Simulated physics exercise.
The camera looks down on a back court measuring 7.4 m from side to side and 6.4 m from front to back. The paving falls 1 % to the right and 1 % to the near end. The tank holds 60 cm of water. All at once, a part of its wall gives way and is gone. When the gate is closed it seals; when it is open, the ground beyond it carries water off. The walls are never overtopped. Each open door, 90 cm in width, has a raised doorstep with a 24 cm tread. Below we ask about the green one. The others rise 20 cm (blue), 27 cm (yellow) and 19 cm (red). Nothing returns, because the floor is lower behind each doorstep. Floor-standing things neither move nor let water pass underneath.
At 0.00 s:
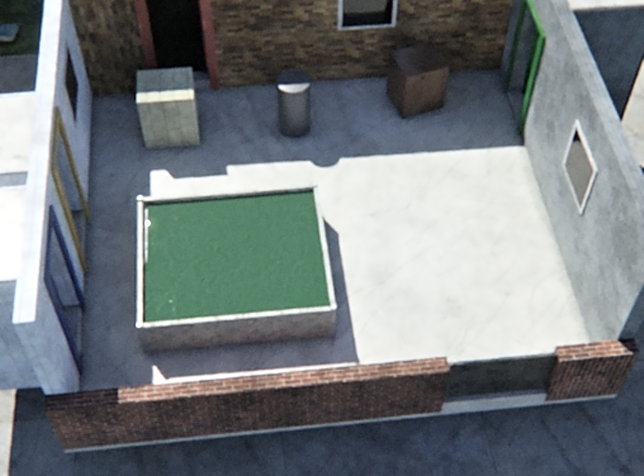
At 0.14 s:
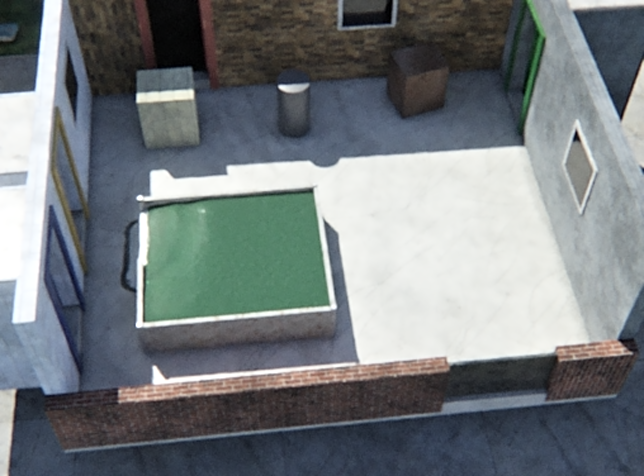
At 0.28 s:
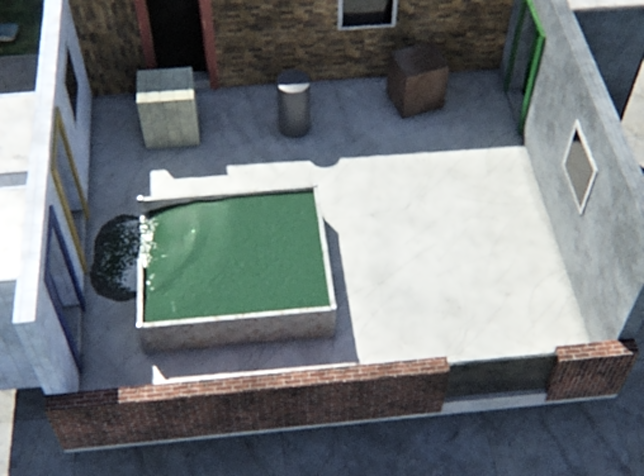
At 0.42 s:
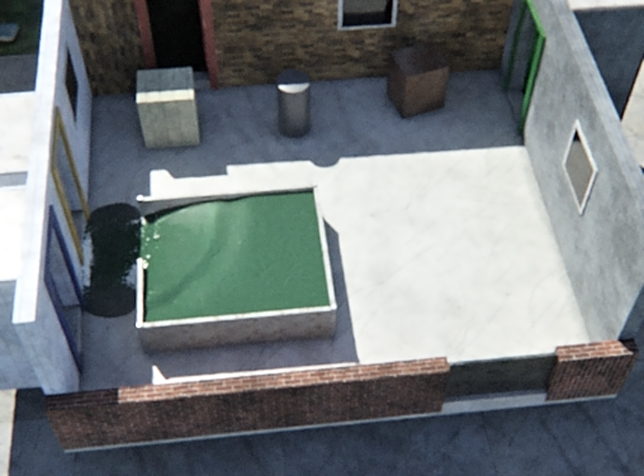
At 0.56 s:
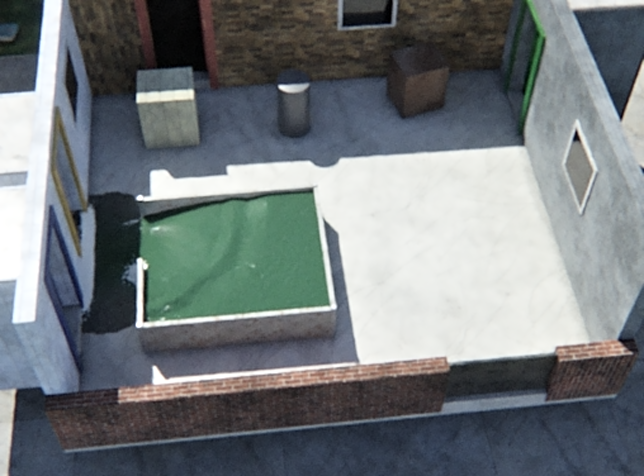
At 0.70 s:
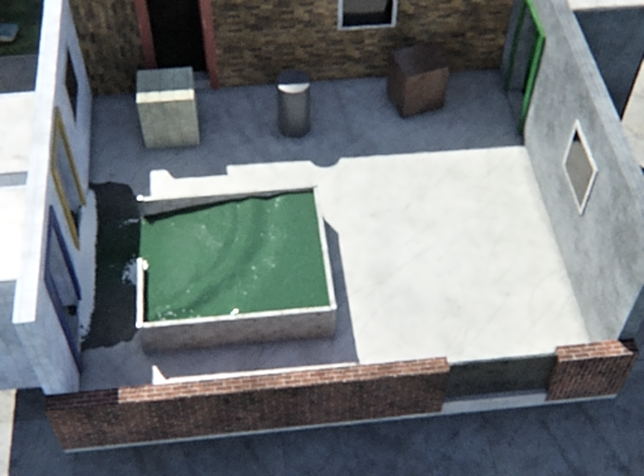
A walled back court with grey paving is seen from above, the view staying fixed throughout. A low, pale-walled tank of green water stands left of centre, with a pale box, a grey cylinder and a brown box behind it, blue and yellow door surrounds at left and a green one at far right. Water bursts from the tank's left side, spreading darkly across the paving towards the left wall and along it, while ripples cross the green surface.
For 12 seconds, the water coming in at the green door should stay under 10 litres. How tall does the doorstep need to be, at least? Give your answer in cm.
Close to 6.5 cm is just enough.
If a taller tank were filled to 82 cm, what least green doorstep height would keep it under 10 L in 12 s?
Roughly 11.5 cm high.
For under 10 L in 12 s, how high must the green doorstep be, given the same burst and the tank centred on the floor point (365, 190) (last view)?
About 7.5 cm.
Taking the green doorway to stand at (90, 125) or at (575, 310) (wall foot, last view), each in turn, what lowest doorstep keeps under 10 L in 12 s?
In turn: About 20 cm, about 13.5 cm.
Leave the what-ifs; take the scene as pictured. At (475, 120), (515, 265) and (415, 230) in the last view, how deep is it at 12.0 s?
Approx. 8 / 11 / 5 cm.
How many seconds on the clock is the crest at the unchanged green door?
Crest at t of about 11.0 s.
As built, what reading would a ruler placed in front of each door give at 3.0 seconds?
In cm: Blue 12, yellow 36, red 11, green 0.
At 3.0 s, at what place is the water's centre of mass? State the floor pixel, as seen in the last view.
Approximately (199, 264).
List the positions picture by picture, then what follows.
Still water, 60 cm deep, in the tank at (233, 254); the green door at (523, 68) is dry, in the first frame.
The front is at (128, 285), 0.3 m from the gap at (146, 247); 0.3 m2 of floor is wet, 60 cm left at the back, in the second frame.
Water pours out at (147, 249) and has run 0.8 m, to (97, 281); about 10 cm deep outside, 60 cm at the back, in the third frame.
The front is at (84, 305), 1.0 m from the gap at (147, 250); 1.6 m2 of floor is wet, 60 cm left at the back, in the fourth frame.
Water pours out at (147, 250) and has run 1.2 m, to (88, 200); about 10 cm deep outside, 60 cm at the back, in the fifth frame.
The front is at (82, 347), 1.4 m from the gap at (147, 250); 2.2 m2 of floor is wet, 60 cm left at the back; the green door at (523, 68), 6.9 m from the gap, is still 6.8 m from the nearest water, in the sixth frame.
After 1.4 s water covers 15 % of the floor, deepest (46 cm) near (86, 254); it has not reached the green door.
After 3.0 s water covers 30 % of the floor, deepest (38 cm) near (86, 254); it has not reached the green door.
After 12.0 s water covers 95 % of the floor, deepest (17 cm) near (452, 387); 10 cm at the green door, 1 litre in over its 10 cm doorstep.
At the green door as built, the water arrived by 6.2 s and peaked near 11 cm at 11.0 s.
With a doorstep of 5.5 cm, 15 litres would have come in within the 12 s; with 7.5 cm, 6 litres. So under 10 litres takes about 6.5 cm.
